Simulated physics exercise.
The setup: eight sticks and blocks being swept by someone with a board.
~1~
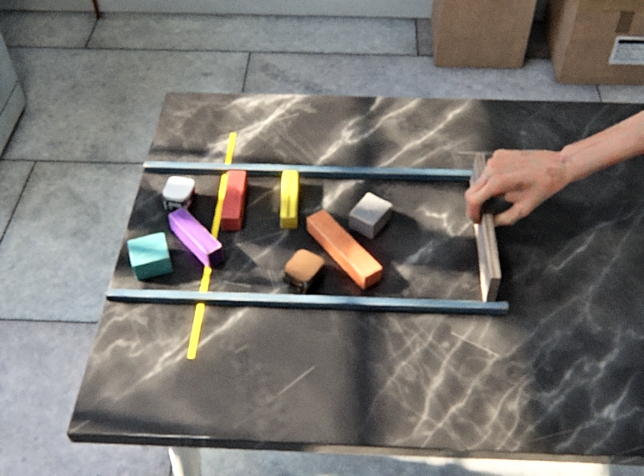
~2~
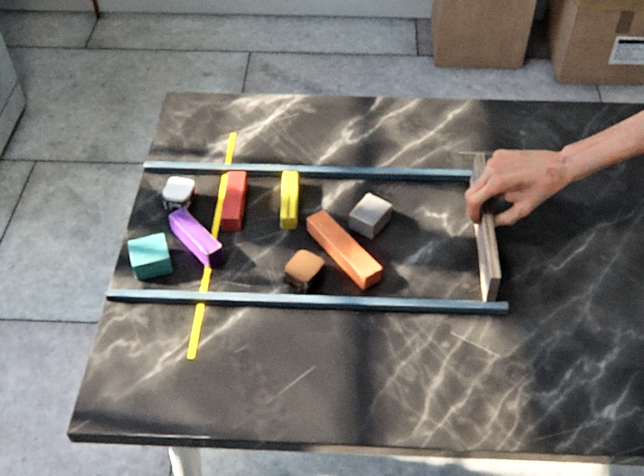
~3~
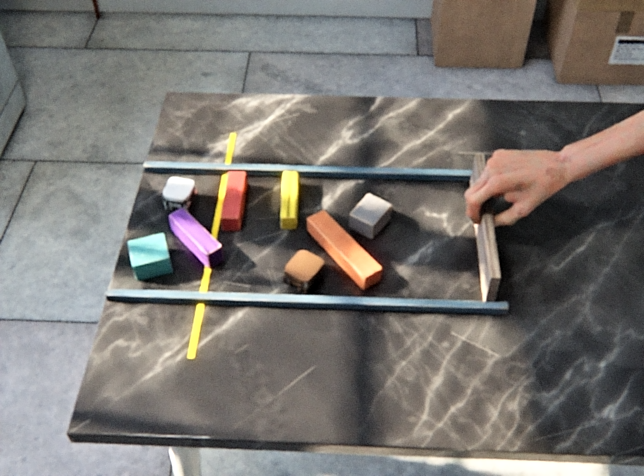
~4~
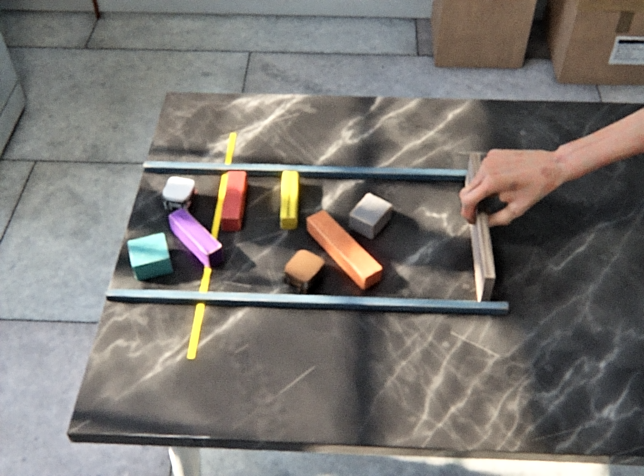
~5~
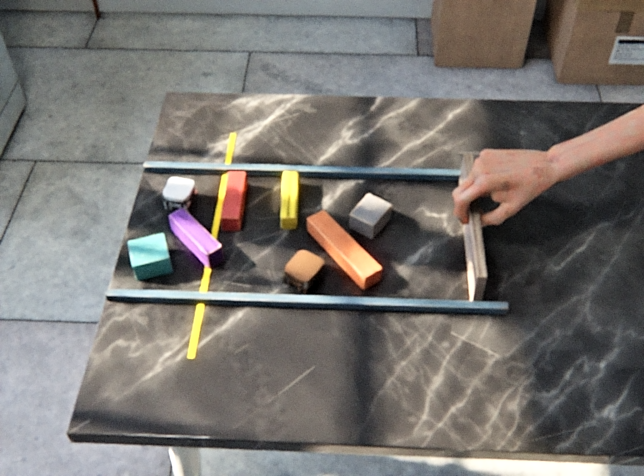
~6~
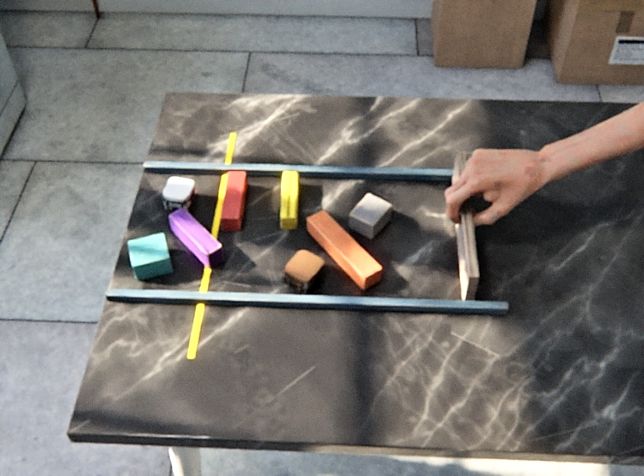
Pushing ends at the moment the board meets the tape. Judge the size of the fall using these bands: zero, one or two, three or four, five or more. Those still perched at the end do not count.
Zero come down.
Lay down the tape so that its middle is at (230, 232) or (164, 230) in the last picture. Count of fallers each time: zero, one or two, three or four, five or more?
Number down, tape by tape: No fall at all / at least five.
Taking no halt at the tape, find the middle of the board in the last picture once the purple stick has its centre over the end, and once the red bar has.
Middle approx. at (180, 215), then approx. at (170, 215).
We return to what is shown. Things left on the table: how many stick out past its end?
In total, 1 of them.
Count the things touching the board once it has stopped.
3.
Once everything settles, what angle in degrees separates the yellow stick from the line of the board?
Around 35 degrees.
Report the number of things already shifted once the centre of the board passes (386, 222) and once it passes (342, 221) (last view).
Answer - first 1, then 4.
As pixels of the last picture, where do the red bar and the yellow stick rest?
The red bar comes to rest at (177, 189), and the yellow stick comes to rest at (198, 190).
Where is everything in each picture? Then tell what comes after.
The first picture shows turquoise block (150, 257); white case (180, 195); purple stick (196, 238); board (484, 225); tape (215, 231).
The second picture shows white case (180, 196); orange bar (343, 249).
The third picture shows purple stick (196, 238); brown case (304, 272).
The fourth picture shows turquoise block (150, 257); grey block (370, 216).
The fifth picture shows white case (180, 196); red bar (234, 200).
The sixth picture shows turquoise block (150, 257); white case (180, 196); purple stick (196, 238); board (464, 225); tape (215, 231).
Early on, none off yet; turquoise block at rest near (150, 257); white case at rest near (180, 196); purple stick at rest near (196, 238).
Finally, the number that fall off is zero.
